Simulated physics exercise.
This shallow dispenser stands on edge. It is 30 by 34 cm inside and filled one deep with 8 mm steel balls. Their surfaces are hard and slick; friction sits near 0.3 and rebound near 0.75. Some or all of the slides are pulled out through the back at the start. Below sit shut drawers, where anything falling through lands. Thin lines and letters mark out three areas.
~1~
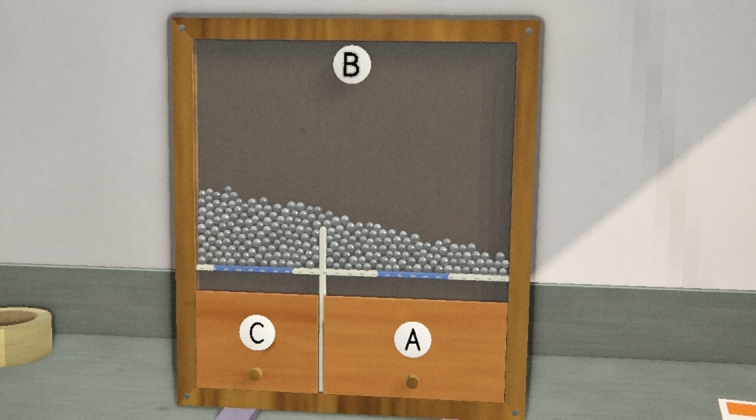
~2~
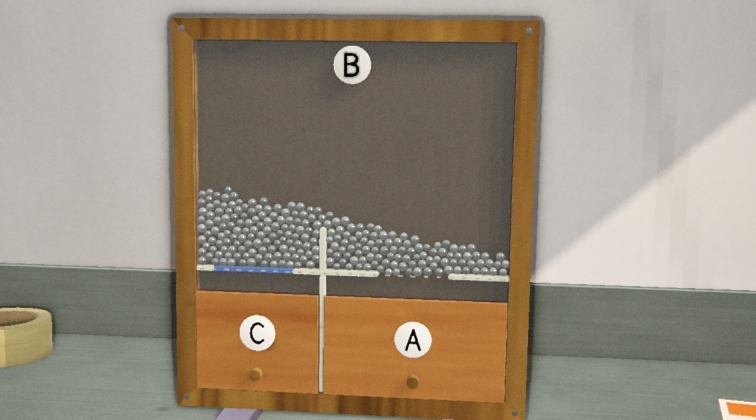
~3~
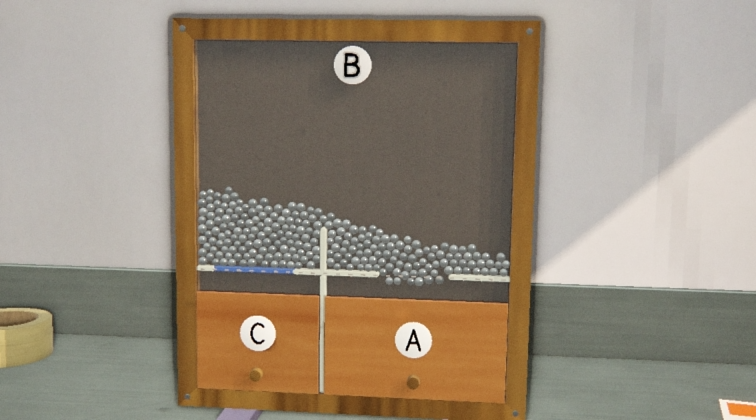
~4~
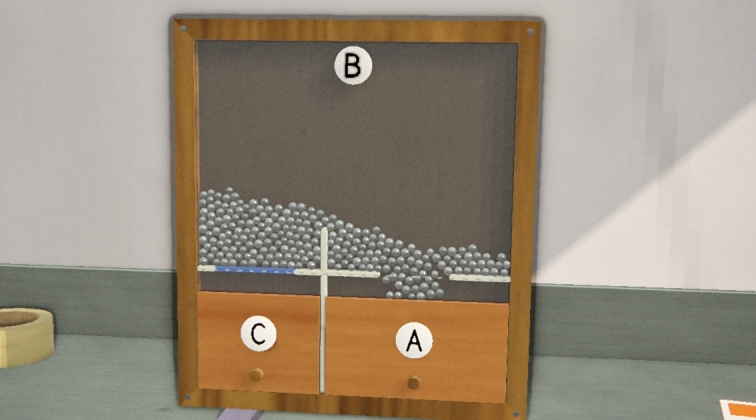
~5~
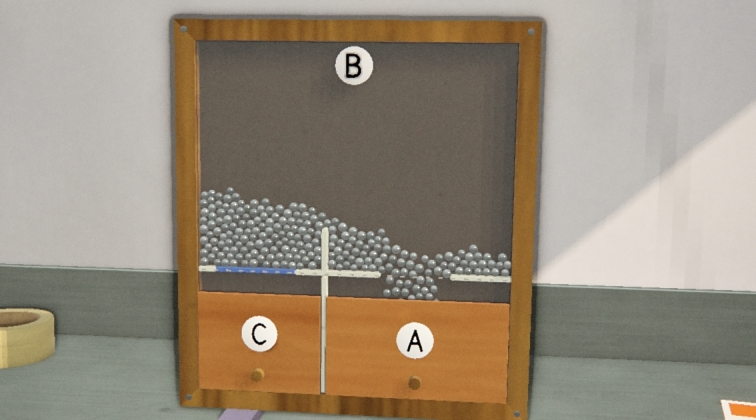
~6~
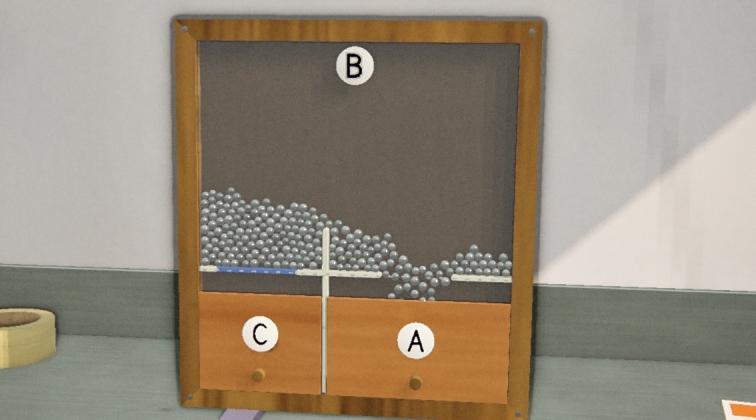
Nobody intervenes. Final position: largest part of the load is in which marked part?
Marked B.
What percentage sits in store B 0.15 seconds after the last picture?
Share: Near 70 per cent.
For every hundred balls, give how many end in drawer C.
Roughly 0 percent of the load.
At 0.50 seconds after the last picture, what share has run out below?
About 35 %.
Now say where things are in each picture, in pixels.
About 230 balls; balls' middle (313, 241); A (413, 340), B (352, 65), C (257, 333); slides (210, 267) to (298, 271), (373, 273) to (454, 276), in the first picture.
In the second picture, 1 of 2 slides gone; balls' middle (314, 242); 0 out.
Balls' middle (314, 242); 7 out, in the third picture.
Balls' middle (315, 242); 17 out, in the fourth picture.
Balls' middle (316, 242); 25 out, in the fifth picture.
Balls' middle (316, 243); 35 out; wall ends (326, 230), in the sixth picture.
Then, 0.15 s later than the last picture, 30 % are out; A 25 %, B 70 %.
Then, 0.50 s later than the last picture, 35 % are out; A 35 %, B 65 %.
Then, 1.20 s later than the last picture, 40 % are out; A 40 %, B 60 %.
At rest 2.5 s after the last picture, 40 % are out; A 40 %, B 60 %, C 0 %.
